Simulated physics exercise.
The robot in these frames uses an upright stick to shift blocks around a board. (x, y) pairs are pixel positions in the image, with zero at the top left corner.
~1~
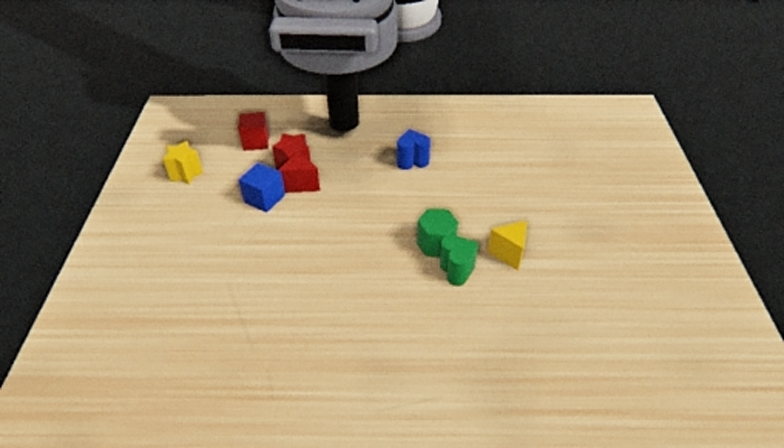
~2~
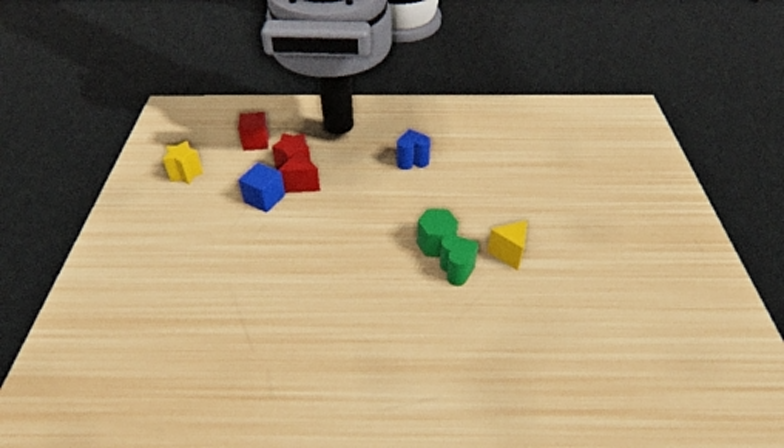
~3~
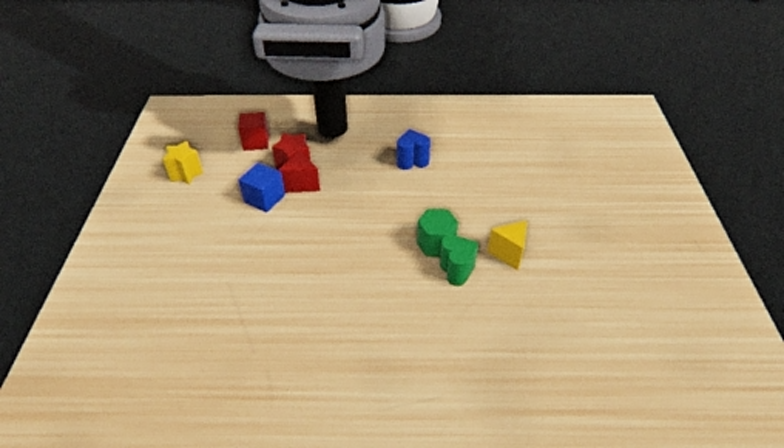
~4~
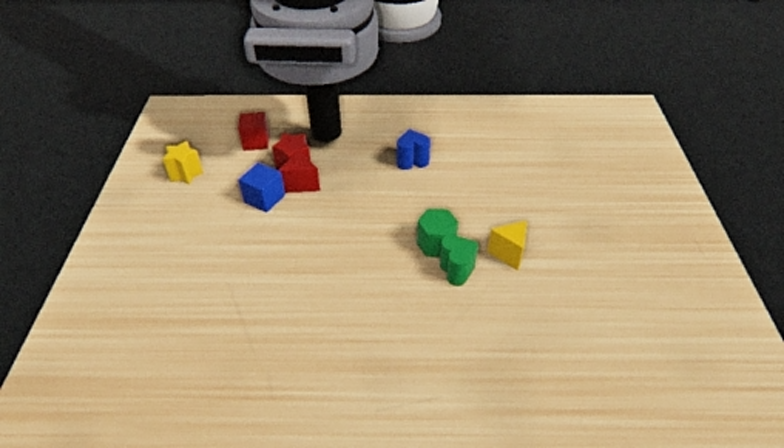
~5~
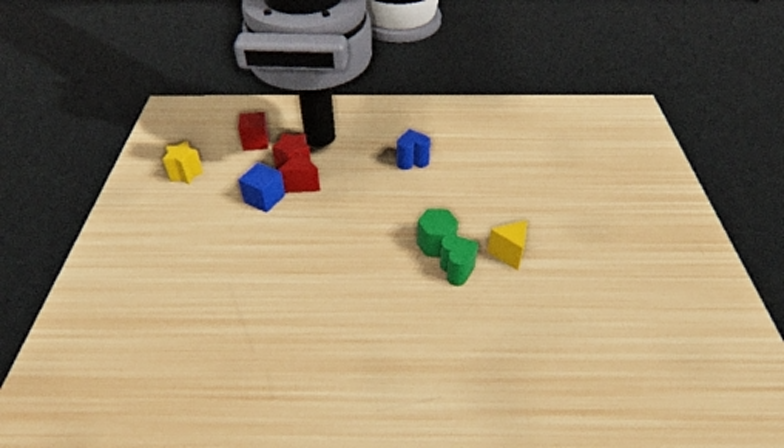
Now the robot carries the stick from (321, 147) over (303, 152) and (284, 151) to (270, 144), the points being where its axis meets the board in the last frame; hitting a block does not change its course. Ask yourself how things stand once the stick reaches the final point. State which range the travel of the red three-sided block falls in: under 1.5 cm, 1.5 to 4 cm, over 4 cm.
Its final spot will lie within 1.5 cm of the current one.
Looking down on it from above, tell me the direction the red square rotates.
Viewed from above, clockwise.
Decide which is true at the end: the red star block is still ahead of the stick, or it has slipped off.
Left aside or behind.
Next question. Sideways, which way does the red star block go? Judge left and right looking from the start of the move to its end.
It's pushed left.
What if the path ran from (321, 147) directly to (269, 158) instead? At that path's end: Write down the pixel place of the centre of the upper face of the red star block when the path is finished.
Near (267, 154).
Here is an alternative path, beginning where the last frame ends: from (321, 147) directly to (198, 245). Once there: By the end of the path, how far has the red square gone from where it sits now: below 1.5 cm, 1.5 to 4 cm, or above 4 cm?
Less than 1.5 cm.
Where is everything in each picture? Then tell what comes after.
The first frame shows lower end of the stick (344, 123), tops of blocks, red square (251, 120), red star block (291, 143), red three-sided block (299, 162).
The second frame shows stick (339, 126), blocks as before.
The third frame shows stick (333, 129), blocks as before.
The fourth frame shows stick (327, 133), blocks as before.
The fifth frame shows stick (320, 138), red square (251, 120), red star block (291, 143), red three-sided block (299, 162).
The first path, step by step. Halfway along, stick (291, 143); red star block (276, 150), turned 40° anticlockwise.
At the end, stick (268, 135); red square (239, 116), turned 20° clockwise; red star block (275, 150), turned 45° anticlockwise; red three-sided block not moved.
